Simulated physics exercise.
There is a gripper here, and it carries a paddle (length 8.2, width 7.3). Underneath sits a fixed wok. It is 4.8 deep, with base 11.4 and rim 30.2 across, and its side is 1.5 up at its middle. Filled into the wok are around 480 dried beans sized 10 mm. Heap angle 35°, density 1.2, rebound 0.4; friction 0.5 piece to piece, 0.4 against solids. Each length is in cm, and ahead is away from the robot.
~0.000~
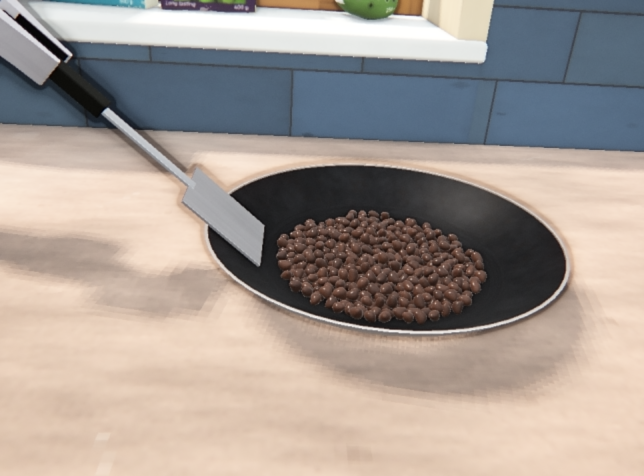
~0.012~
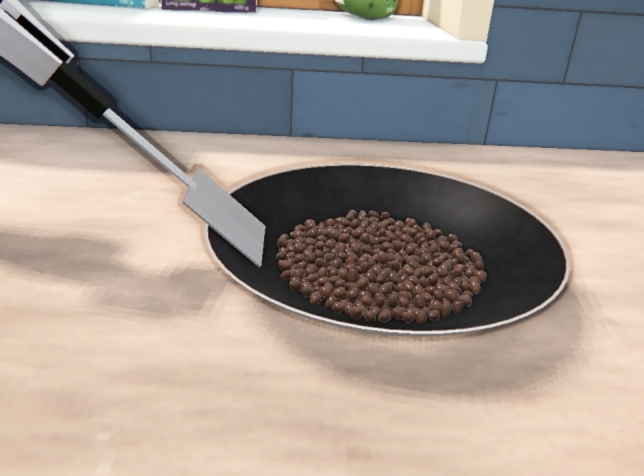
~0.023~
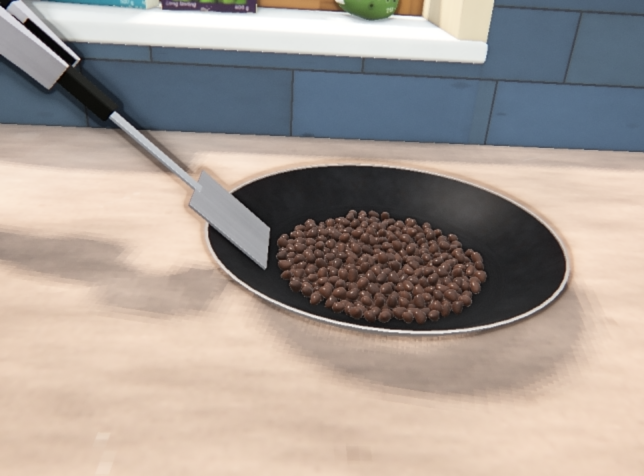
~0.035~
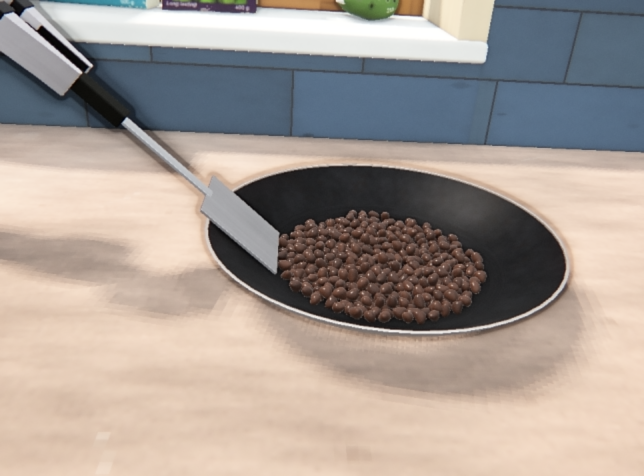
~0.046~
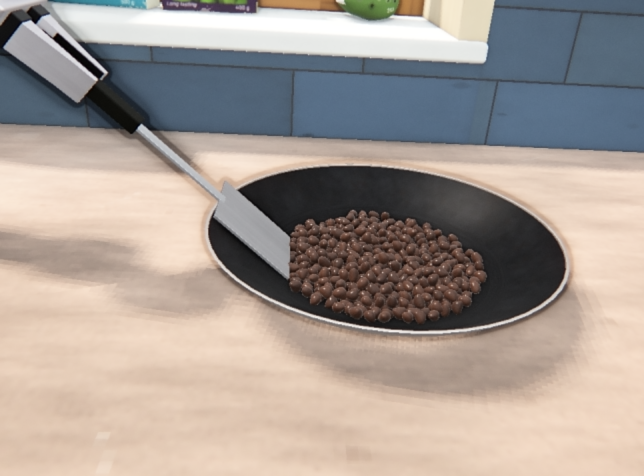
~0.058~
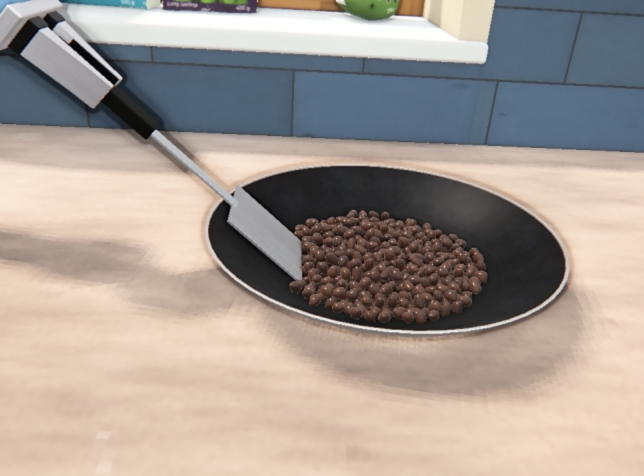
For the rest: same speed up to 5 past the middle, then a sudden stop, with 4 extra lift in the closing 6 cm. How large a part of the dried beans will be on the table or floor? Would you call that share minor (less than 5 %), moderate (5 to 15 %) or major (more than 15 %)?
I would call it minor.
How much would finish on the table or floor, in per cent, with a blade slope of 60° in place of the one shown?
Estimate for that slope: Some 0 per cent.
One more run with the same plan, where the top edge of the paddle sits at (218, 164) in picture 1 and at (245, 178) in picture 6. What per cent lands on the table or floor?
Roughly 0 %.
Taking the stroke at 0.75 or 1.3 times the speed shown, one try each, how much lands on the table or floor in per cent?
Around 0 per cent and around 10 per cent.
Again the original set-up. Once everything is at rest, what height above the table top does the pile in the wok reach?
It reaches about 5.0 cm.
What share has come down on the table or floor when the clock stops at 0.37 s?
I'd put it at around 0 per cent.
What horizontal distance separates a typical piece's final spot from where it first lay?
The value is roughly 5 cm.
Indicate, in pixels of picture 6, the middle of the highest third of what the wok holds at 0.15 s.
It is centred at about (441, 250).
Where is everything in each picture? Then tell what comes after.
The first picture shows the paddle top edge at (189, 183), sloping 43°; upper third of the load around (373, 257), from x 280 to 480, top at y 215; 485 in the wok.
The second picture shows the paddle top edge at (191, 184), sloping 43°; upper third of the load around (373, 257), from x 280 to 480, top at y 215.
The third picture shows the paddle top edge at (196, 187), sloping 43°; upper third of the load around (373, 257), from x 280 to 480, top at y 215.
The fourth picture shows the paddle top edge at (207, 192), sloping 43°; upper third of the load around (373, 257), from x 280 to 480, top at y 215.
The fifth picture shows the paddle top edge at (220, 197), sloping 43°; upper third of the load around (373, 257), from x 290 to 480, top at y 215.
The sixth picture shows the paddle top edge at (233, 202), sloping 43°; upper third of the load around (375, 253), from x 295 to 480, top at y 215; 485 in the wok.
After 0.10 s, sloping 43°, highest piece 6 above the table; 485 in the wok.
After 0.15 s, sloping 43°, highest piece 7 above the table; 483 in the wok, 2 on the blade or in flight.
After 0.37 s, sloping 43°, highest piece 6 above the table; 477 in the wok, 4 on the table or floor, 4 on the blade or in flight.
After 1.42 s, sloping 43°, highest piece 5 above the table; 477 in the wok, 8 on the table or floor.
In the end, 477 in the wok, 8 on the table or floor. That is 2 % on the table or floor.
